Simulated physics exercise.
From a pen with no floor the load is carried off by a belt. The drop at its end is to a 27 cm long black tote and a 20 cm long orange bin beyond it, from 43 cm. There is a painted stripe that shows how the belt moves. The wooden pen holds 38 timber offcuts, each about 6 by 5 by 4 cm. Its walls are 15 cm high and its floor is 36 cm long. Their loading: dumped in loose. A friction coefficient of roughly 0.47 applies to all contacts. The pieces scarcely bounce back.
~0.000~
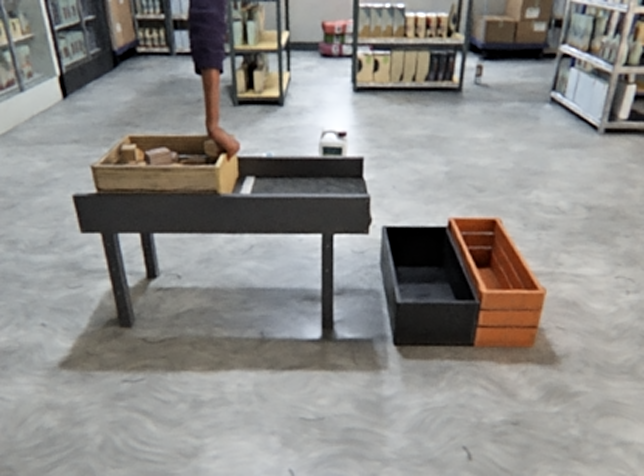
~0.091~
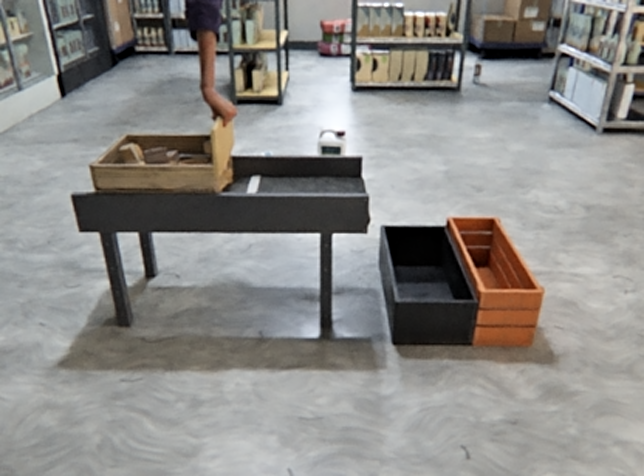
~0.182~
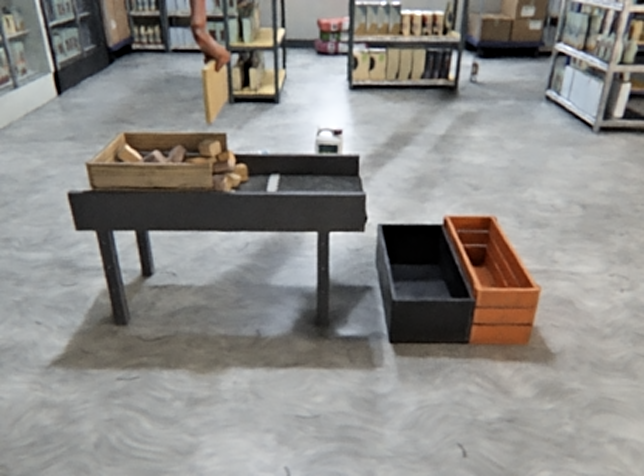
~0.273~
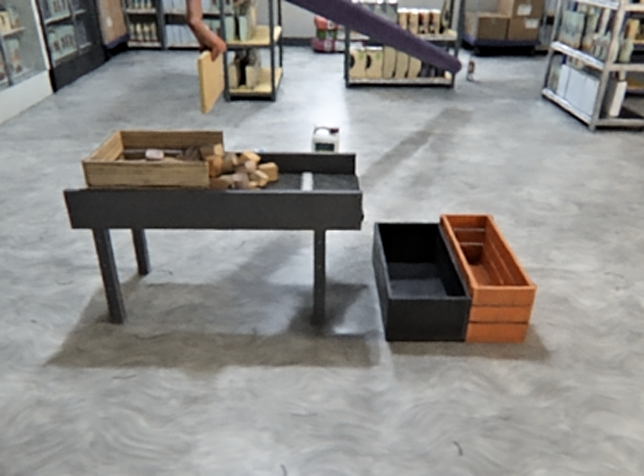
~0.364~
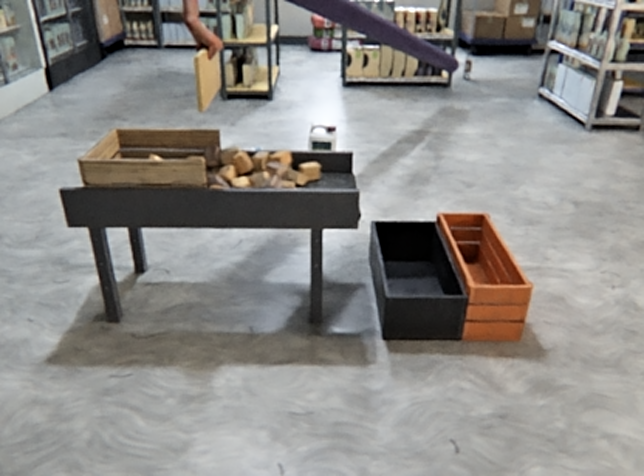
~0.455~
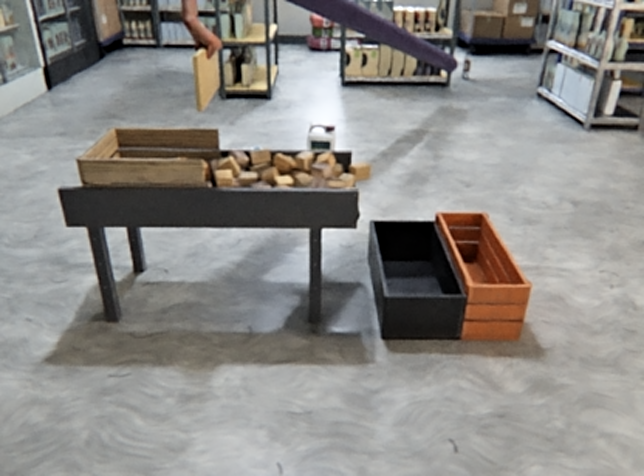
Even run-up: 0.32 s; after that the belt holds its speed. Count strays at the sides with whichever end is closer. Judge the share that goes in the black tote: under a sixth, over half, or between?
I reckon not even a sixth of the timber offcuts land in the black tote.
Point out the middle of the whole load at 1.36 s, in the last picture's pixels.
Somewhere around (474, 275) in pixels.
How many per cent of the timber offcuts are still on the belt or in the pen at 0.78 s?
Near 5 in a hundred.
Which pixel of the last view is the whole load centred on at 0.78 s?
I'd put it close to (456, 220).
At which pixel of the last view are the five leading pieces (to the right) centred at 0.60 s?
I'd say near (431, 203).
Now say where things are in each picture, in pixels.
In the first frame (places track the rim corner closest to us here), wooden pen (215, 166); black tote (477, 302); belt travel 0 cm; all still inside.
The second frame shows wooden pen (214, 166); belt travel 3 cm.
The third frame shows wooden pen (211, 164); belt travel 10 cm; 3 out.
The fourth frame shows wooden pen (207, 162); belt travel 23 cm; 12 out.
The fifth frame shows wooden pen (204, 161); belt travel 41 cm; 22 out, the lowest offcut at (249, 178).
The sixth frame shows wooden pen (203, 160); black tote (463, 296); belt travel 59 cm; 30 out, the lowest offcut at (262, 190).
After 0.60 s, 1 still in the wooden pen, 19 on the belt and 18 in the air.
After 0.78 s, 15 in the orange bin, 2 on the belt and 21 in the air.
After 1.03 s, 1 in the black tote, 34 in the orange bin and 3 in the air.
Outcome (at 1.36 s), 1 in the black tote, 35 in the orange bin and 2 on the ground beyond the orange bin. Asked share, 1 of 38, 3 per cent.
